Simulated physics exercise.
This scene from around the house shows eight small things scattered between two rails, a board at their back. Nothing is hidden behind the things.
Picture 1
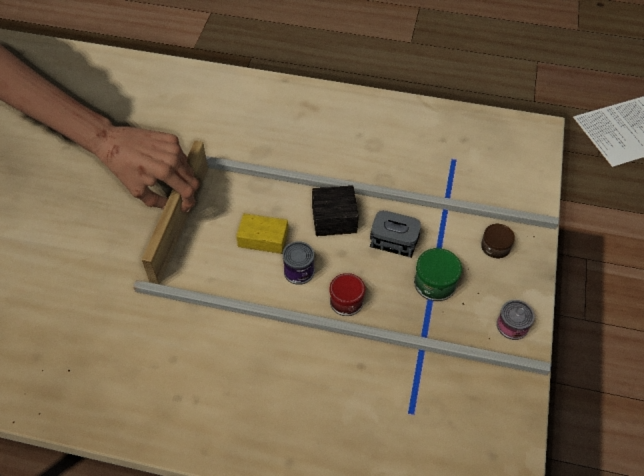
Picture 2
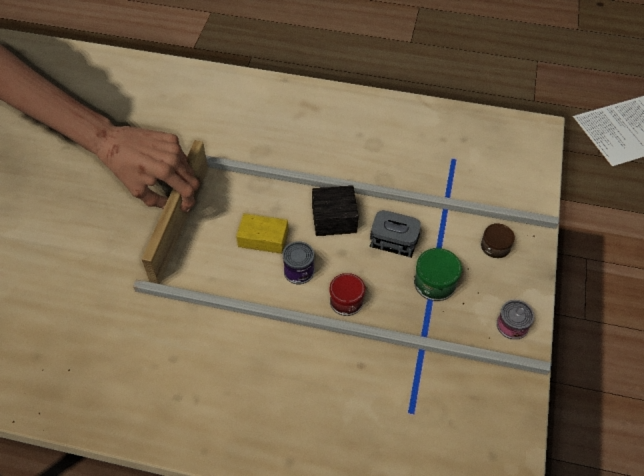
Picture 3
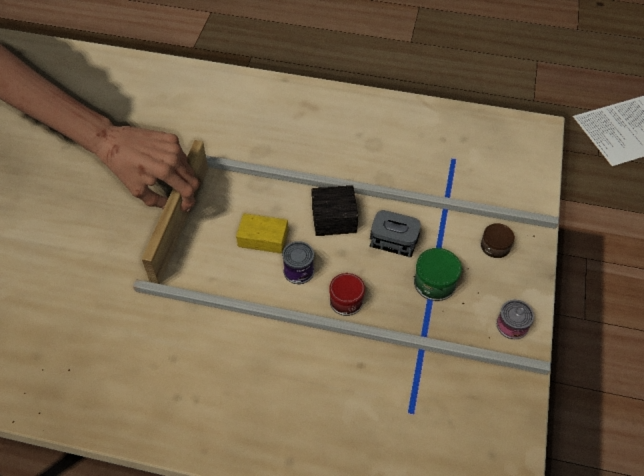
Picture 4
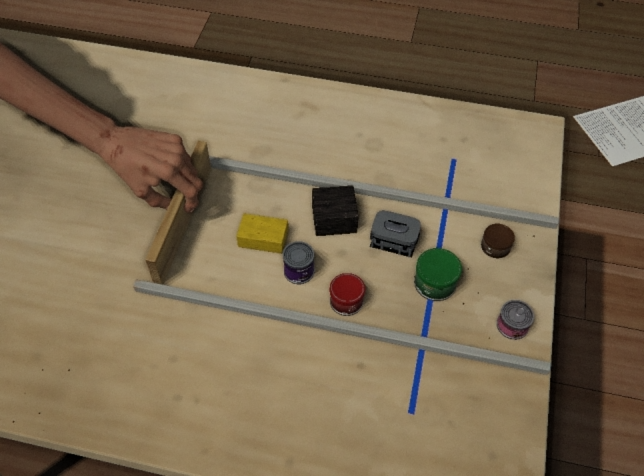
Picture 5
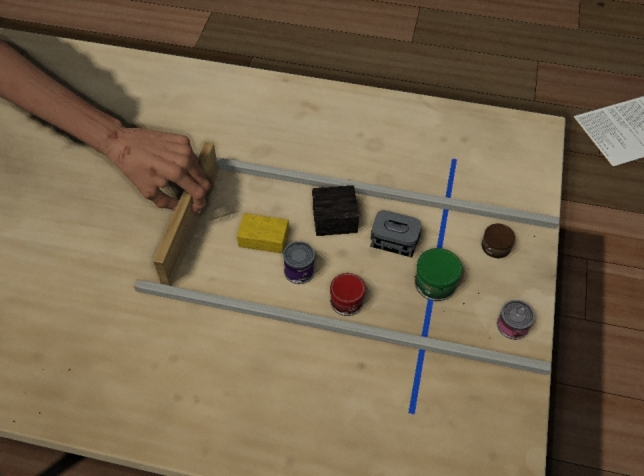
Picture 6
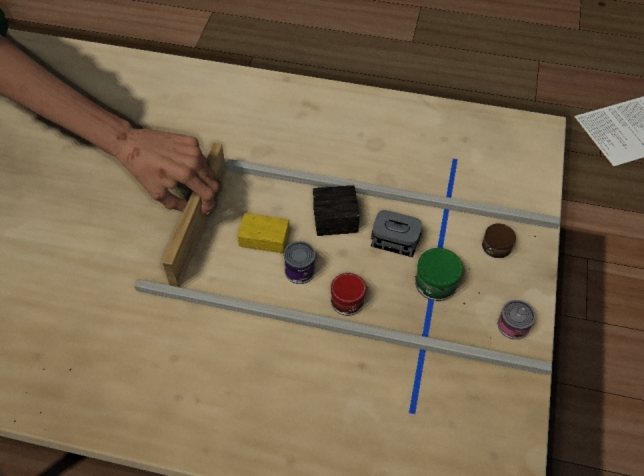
A hand held a wooden board upright behind a scattering of small tins and blocks between two rails, then slid it slightly to the right toward the yellow block, while the objects stayed put.
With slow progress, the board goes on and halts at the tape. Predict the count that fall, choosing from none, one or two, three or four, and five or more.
The count that fall is none.
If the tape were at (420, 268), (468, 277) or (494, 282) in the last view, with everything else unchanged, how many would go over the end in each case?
Counts per try: 0; 1; 3.
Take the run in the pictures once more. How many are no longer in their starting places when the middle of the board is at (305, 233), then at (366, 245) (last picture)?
At the first place 3, at the second 5.
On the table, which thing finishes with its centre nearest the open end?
The brown tub is the one.
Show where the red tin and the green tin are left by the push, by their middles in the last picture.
Red tin at about (445, 323), green tin at about (506, 287).
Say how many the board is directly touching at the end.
The count in contact is 4.
Soon after, none off yet; pink tin at rest near (516, 320); brown tub at rest near (499, 241); green tin at rest near (438, 274).
At rest, the number that fall off is zero.
